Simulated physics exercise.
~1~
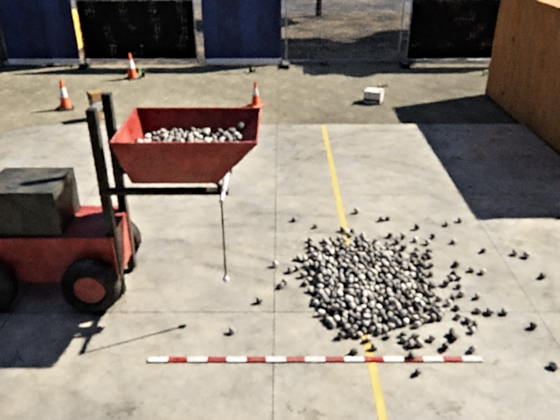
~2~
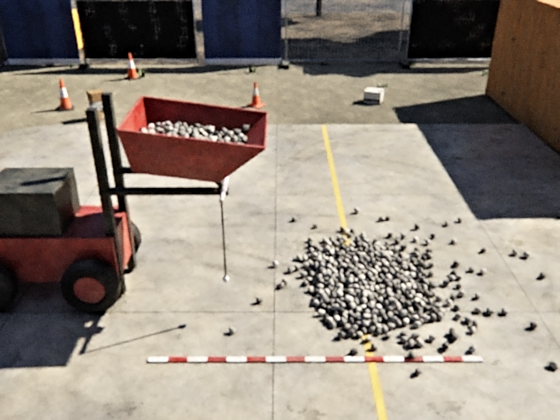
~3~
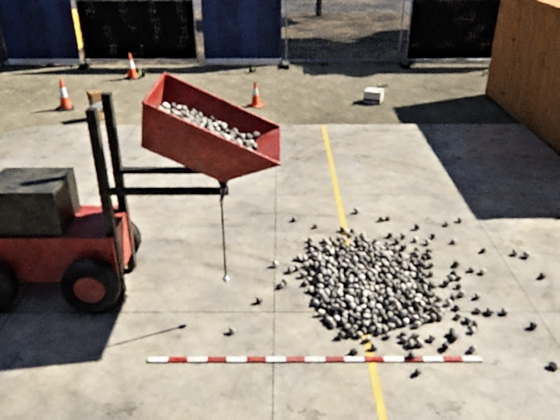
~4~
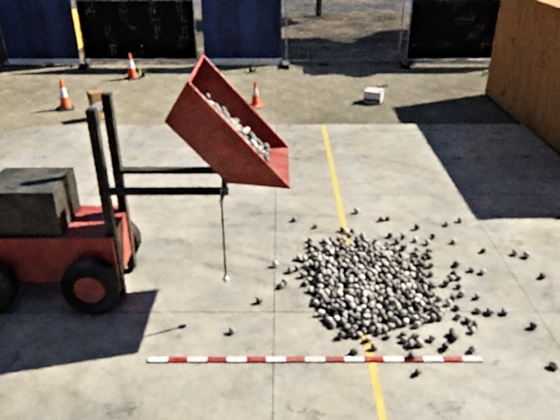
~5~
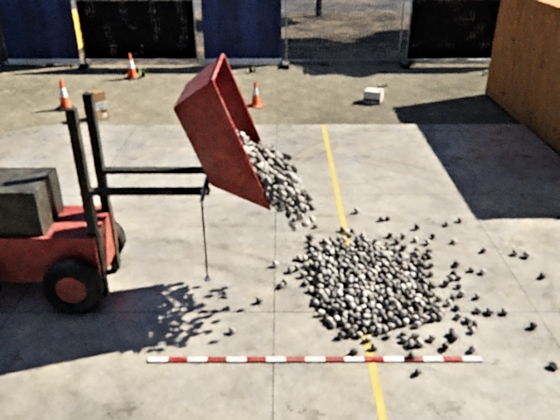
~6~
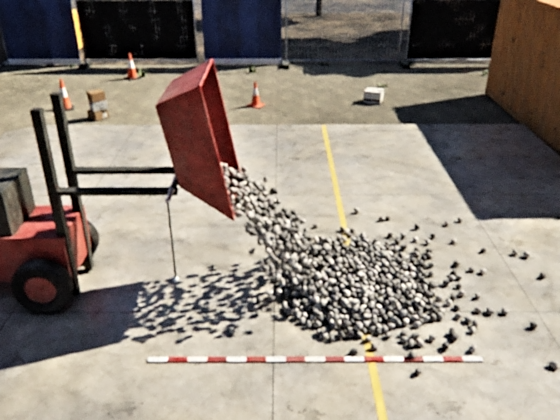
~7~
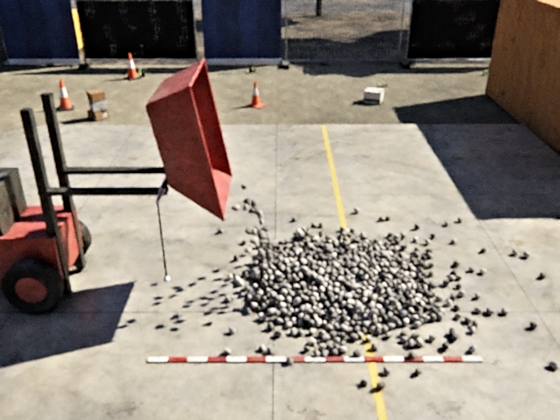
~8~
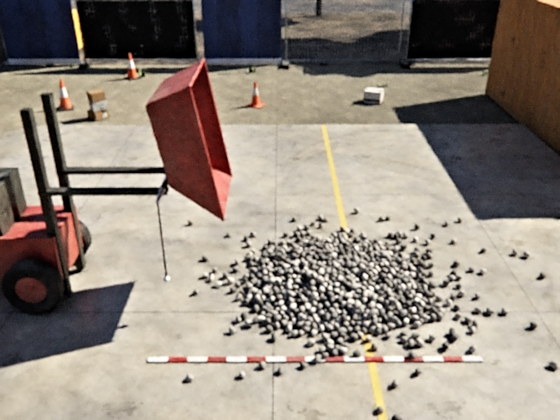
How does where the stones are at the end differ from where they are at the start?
At the start some stones sit in the raised red skip and the rest lie in a pile on the ground. At the end they all lie on the ground in one pile that reaches farther left, so the stones as a whole are lower.
